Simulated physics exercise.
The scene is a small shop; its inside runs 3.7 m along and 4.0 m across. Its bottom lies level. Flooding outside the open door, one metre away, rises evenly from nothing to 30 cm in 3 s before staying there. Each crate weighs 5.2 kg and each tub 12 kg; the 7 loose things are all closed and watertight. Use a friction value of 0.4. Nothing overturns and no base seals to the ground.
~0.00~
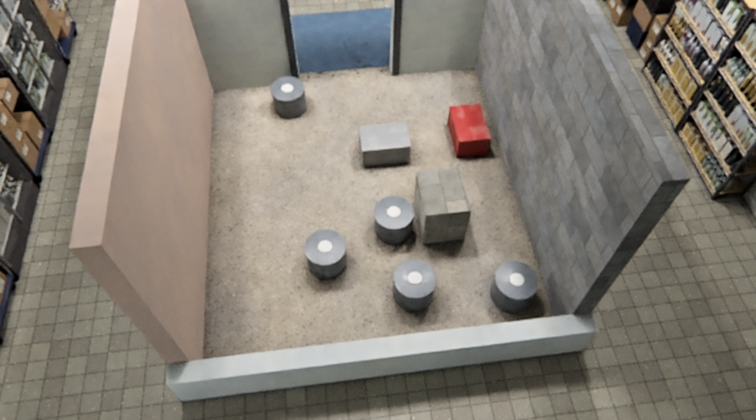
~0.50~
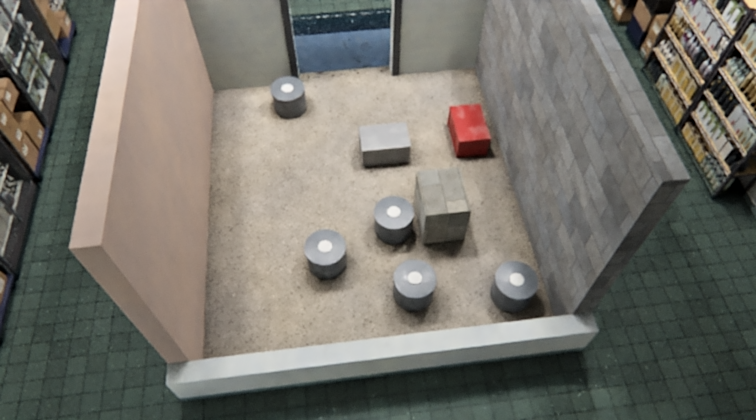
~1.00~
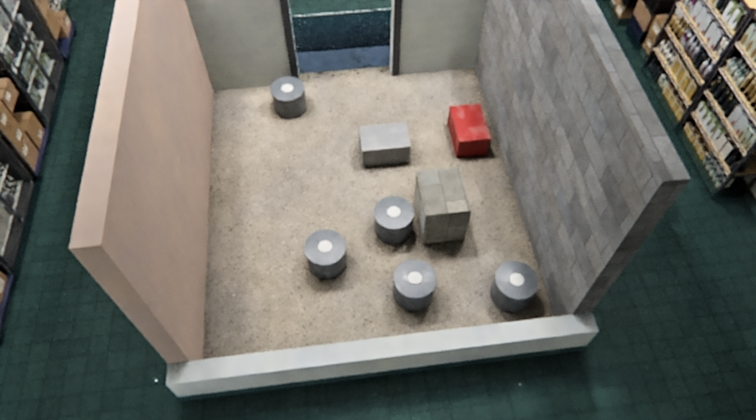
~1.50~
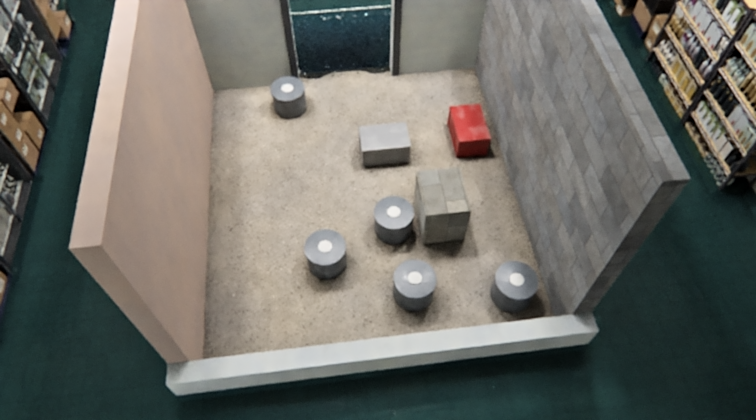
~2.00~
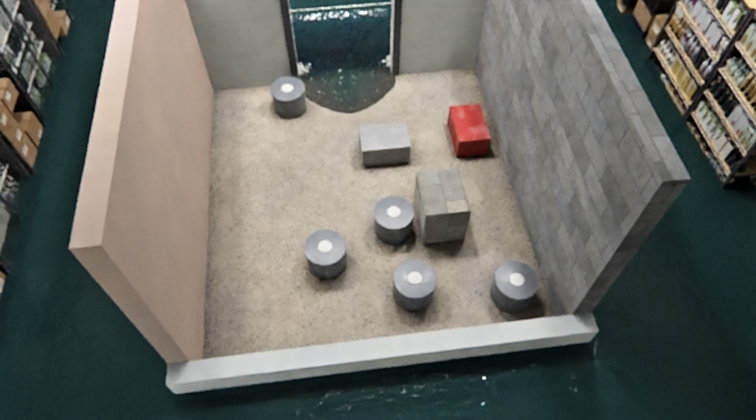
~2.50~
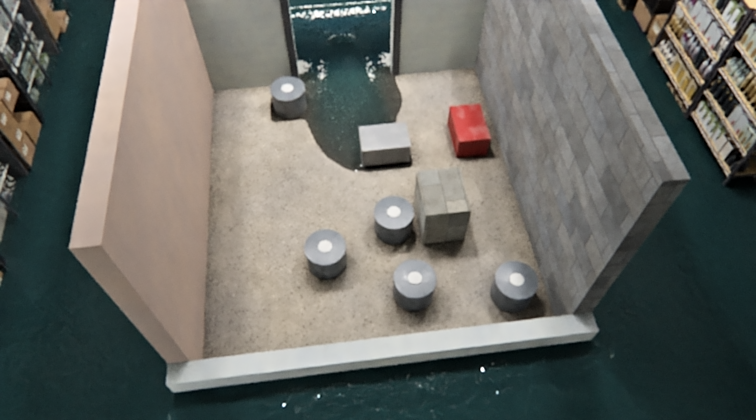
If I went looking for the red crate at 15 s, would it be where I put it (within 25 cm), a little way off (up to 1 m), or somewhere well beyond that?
You would find it a little way off.
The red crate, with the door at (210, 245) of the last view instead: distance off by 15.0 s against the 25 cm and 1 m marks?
Then the red crate is swept a long way.
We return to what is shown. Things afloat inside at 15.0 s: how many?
At that moment it comes to 7.
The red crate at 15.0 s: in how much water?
I'd put it at about 15 cm.
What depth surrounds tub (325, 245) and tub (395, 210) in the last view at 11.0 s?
Close to 21 and 19 centimetres.
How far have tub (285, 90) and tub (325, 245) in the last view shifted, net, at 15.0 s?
The first is 140 cm from its start, the second 80 cm.
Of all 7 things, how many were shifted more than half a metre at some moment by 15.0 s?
Result: 7.
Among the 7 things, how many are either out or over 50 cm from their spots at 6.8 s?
4.
After 3.5 s the red crate is near (471, 122), 0.0 m from its start, aground; 1 afloat.
After 6.8 s the red crate is near (460, 89), 0.6 m from its start, aground; 5 afloat.
After 11.0 s the red crate is near (449, 111), 0.3 m from its start, afloat; 7 afloat.
After 15.0 s the red crate is near (430, 114), 0.5 m from its start, afloat; 7 afloat.
